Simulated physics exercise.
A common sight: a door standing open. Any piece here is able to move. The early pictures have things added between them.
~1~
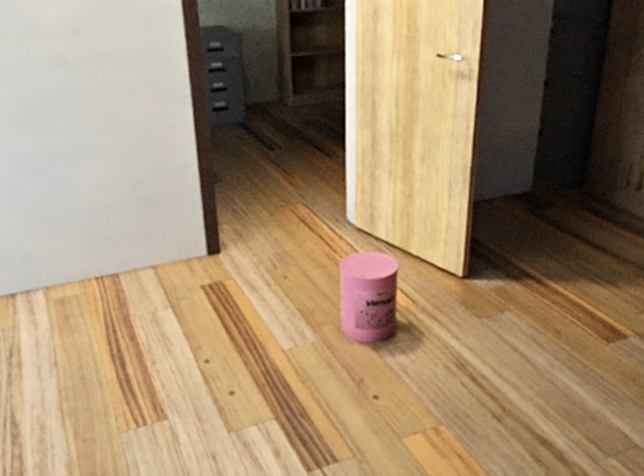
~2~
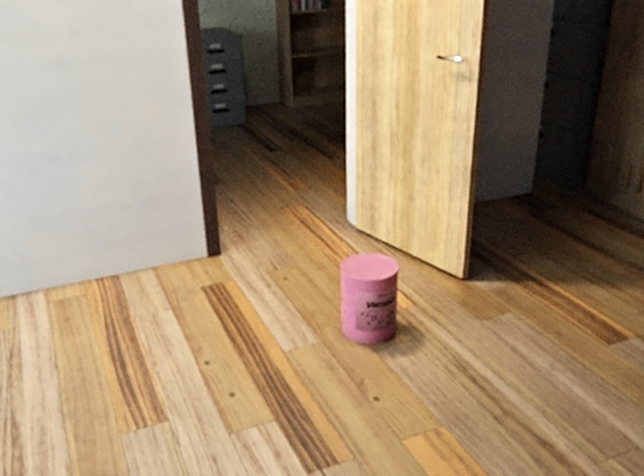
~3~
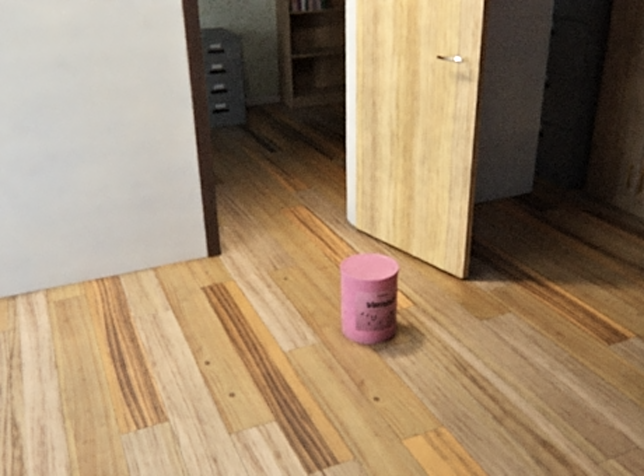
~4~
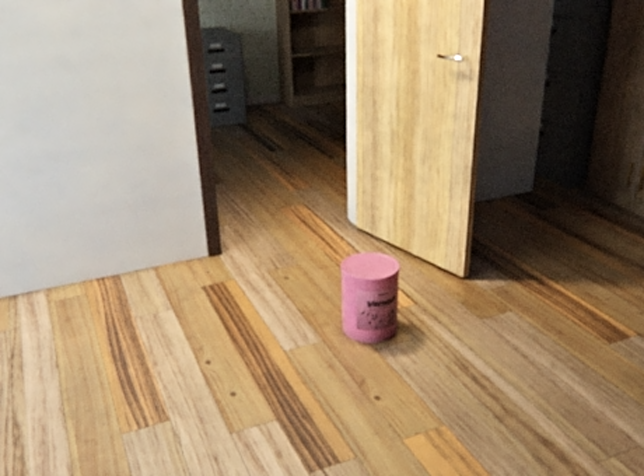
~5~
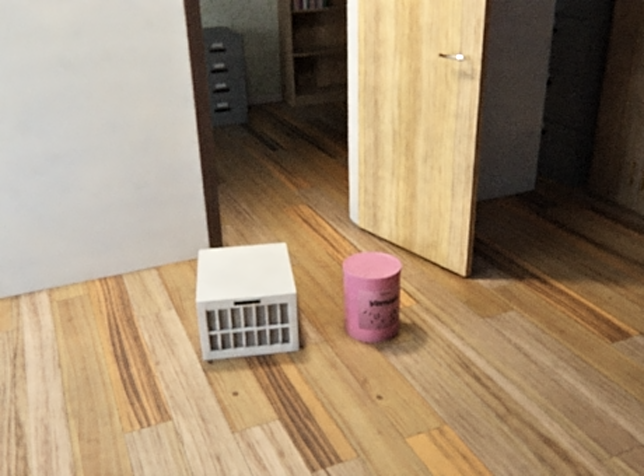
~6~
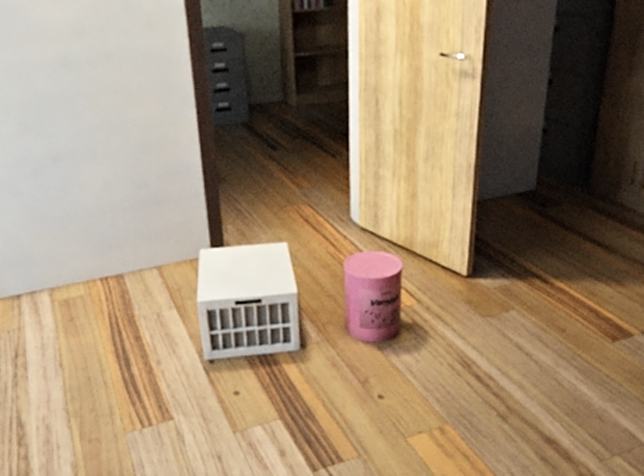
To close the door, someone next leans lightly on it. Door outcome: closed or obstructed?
Seems the door lines up with the frame at the end.
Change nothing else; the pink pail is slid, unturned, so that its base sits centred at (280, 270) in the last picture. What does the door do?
In the end the door is hindered.
Then, 0.80 s past the last view, door at 86°.
Then, 1.40 s past the last view, door at 60°.
Then, 1.90 s past the last view, door at 37°.
Then, 2.40 s past the last view, door at 13°.
Finally, door at 0°; both still in place. Final places as the last picture's camera would see them, white chest near (248, 298).
